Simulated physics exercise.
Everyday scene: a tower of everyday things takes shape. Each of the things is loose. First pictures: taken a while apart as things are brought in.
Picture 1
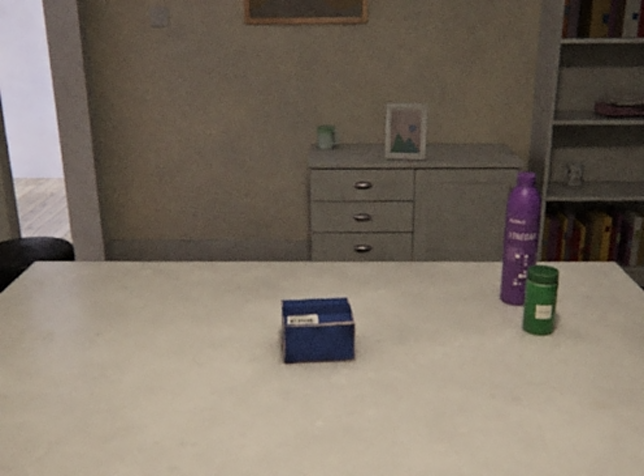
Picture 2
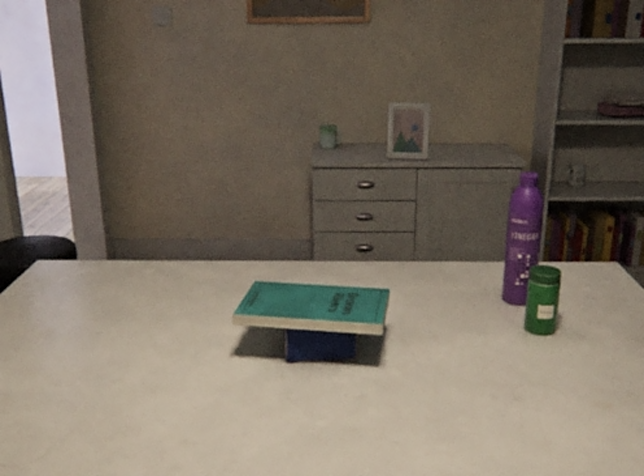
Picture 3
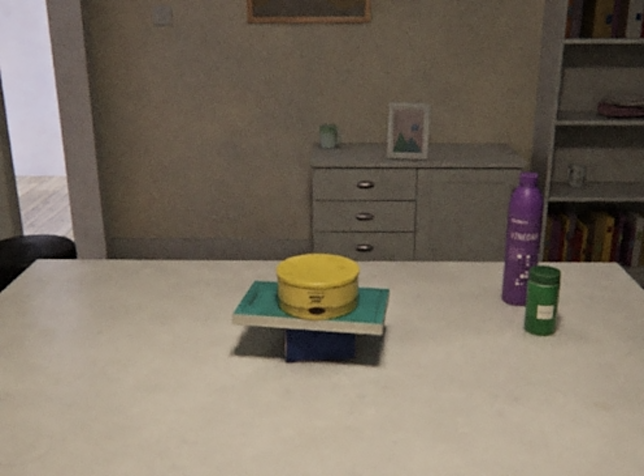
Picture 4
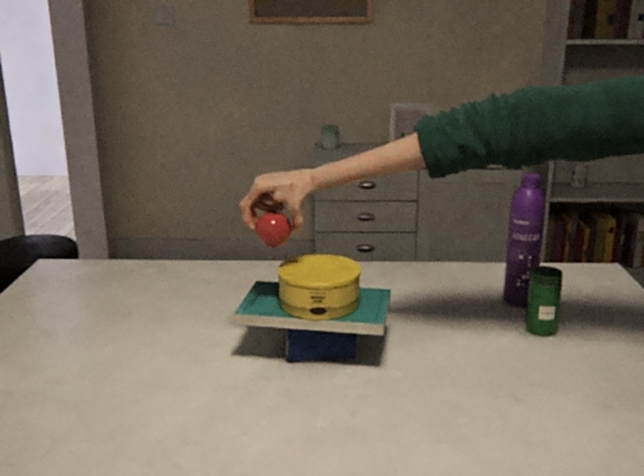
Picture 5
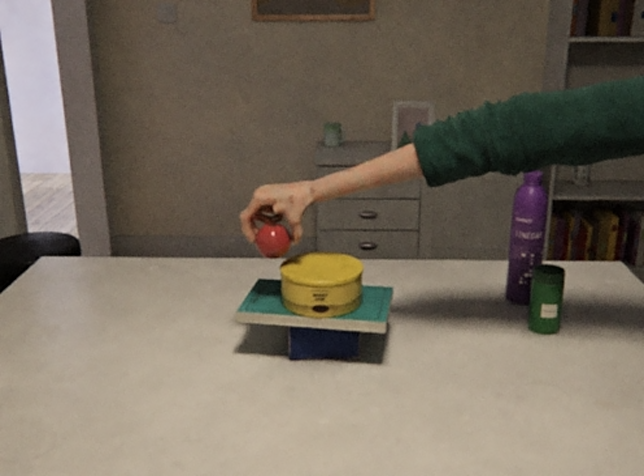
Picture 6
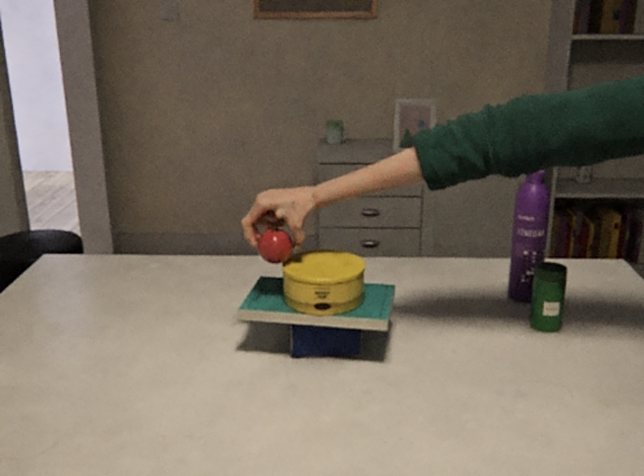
In this clip, a turquoise book and then a yellow tub appear stacked on a small blue box on a table, beside a purple bottle and green jar; a hand then lowers a red tomato slightly near the tub's left edge.
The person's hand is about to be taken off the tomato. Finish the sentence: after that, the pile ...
The pile collapses.
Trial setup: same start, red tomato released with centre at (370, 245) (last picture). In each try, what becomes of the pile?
Afterwards the pile tumbles over.
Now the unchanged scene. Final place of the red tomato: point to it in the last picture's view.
The object winds up at approximately (251, 283).
Then, 0.30 s past the last view, red tomato now fallen.
Then, 0.60 s past the last view, nothing new.
Then, 2.10 s past the last view, red tomato resting near (251, 283).
Finally, fallen, red tomato; the other 5 still in place. Final places as the last picture's camera would see them, red tomato near (251, 283). The pile gives way.
